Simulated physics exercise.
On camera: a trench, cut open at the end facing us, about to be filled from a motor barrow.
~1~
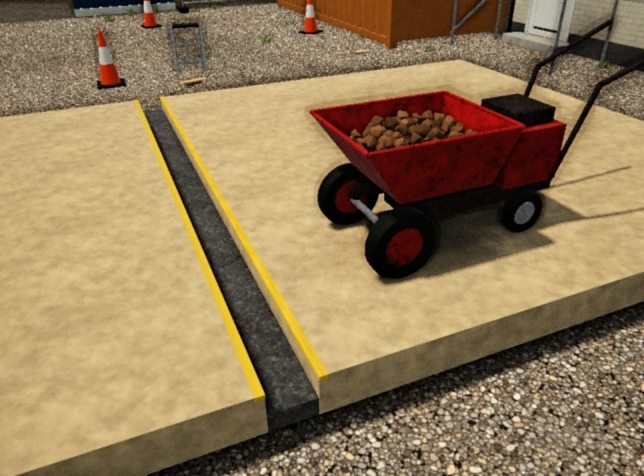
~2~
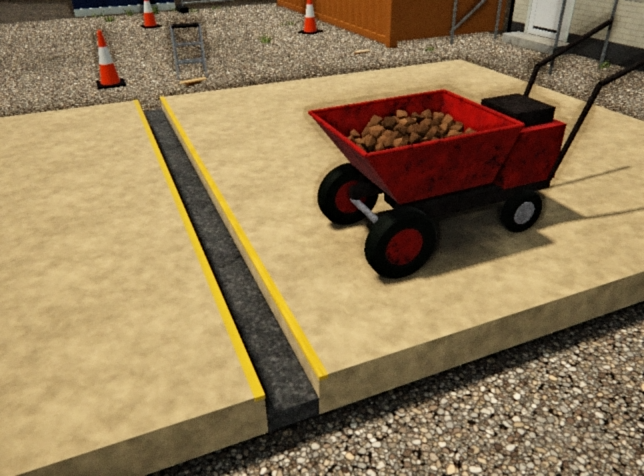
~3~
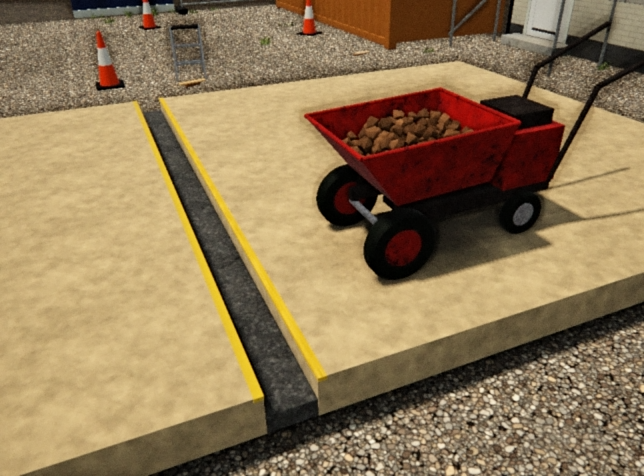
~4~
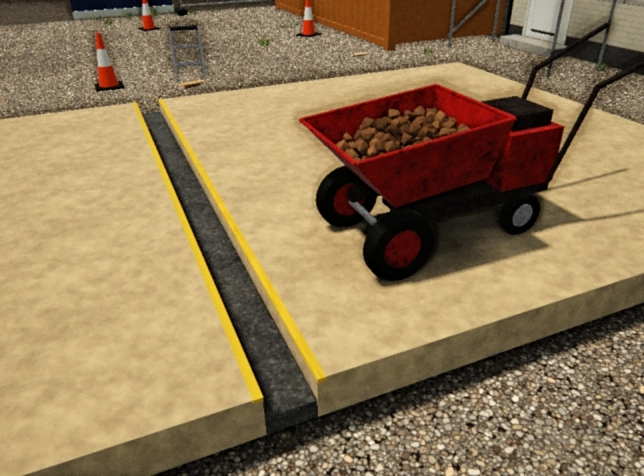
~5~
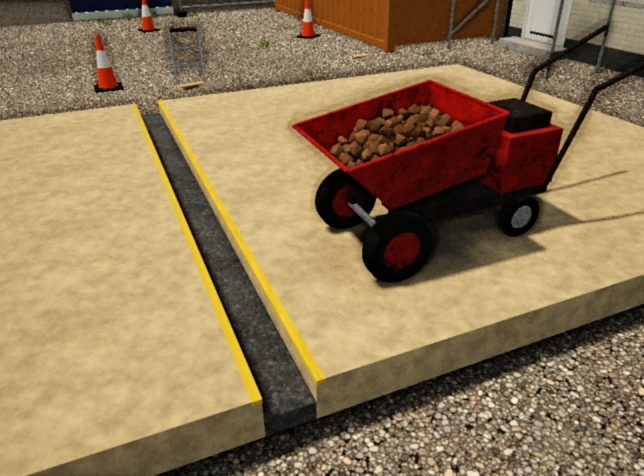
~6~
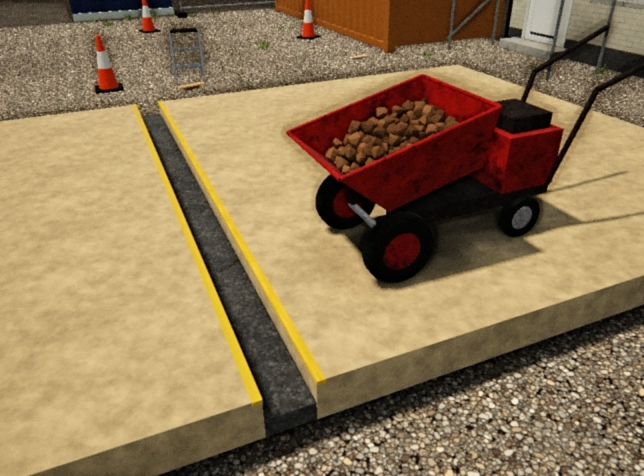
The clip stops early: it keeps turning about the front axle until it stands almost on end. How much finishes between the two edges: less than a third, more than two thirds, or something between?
In the trench: Between a third and two thirds.
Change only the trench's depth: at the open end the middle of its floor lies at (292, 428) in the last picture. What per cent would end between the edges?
Some 70 per cent.
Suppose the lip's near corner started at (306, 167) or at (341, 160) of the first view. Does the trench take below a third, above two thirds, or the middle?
At the first place under a third, at the second between a third and two thirds.
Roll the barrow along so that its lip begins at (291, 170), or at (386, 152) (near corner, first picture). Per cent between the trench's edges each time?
Near 0 % and 50 %.
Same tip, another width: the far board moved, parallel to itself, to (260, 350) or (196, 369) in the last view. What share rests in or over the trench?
Roughly 30 per cent, and 70 per cent.
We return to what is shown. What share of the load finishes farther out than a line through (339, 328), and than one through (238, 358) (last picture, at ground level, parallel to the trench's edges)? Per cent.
The first gives 70 %, the second 10 %.
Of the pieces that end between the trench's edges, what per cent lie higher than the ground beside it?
Close to 35 per cent.
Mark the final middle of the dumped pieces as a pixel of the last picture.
Roughly at (240, 282).
Soon, skip tipped steeply; all in the skip.
A while on, skip tipped steeply; most in the skip; a stray few short of the trench; a small part in or heaped over the trench.
Towards the end, skip tipped right over; about a third in the skip; a small part short of the trench; about half in or heaped over the trench; a small part beyond it.
Finally, skip tipped right over; about a third in the skip; a small part short of the trench; about half in or heaped over the trench; a small part beyond it.
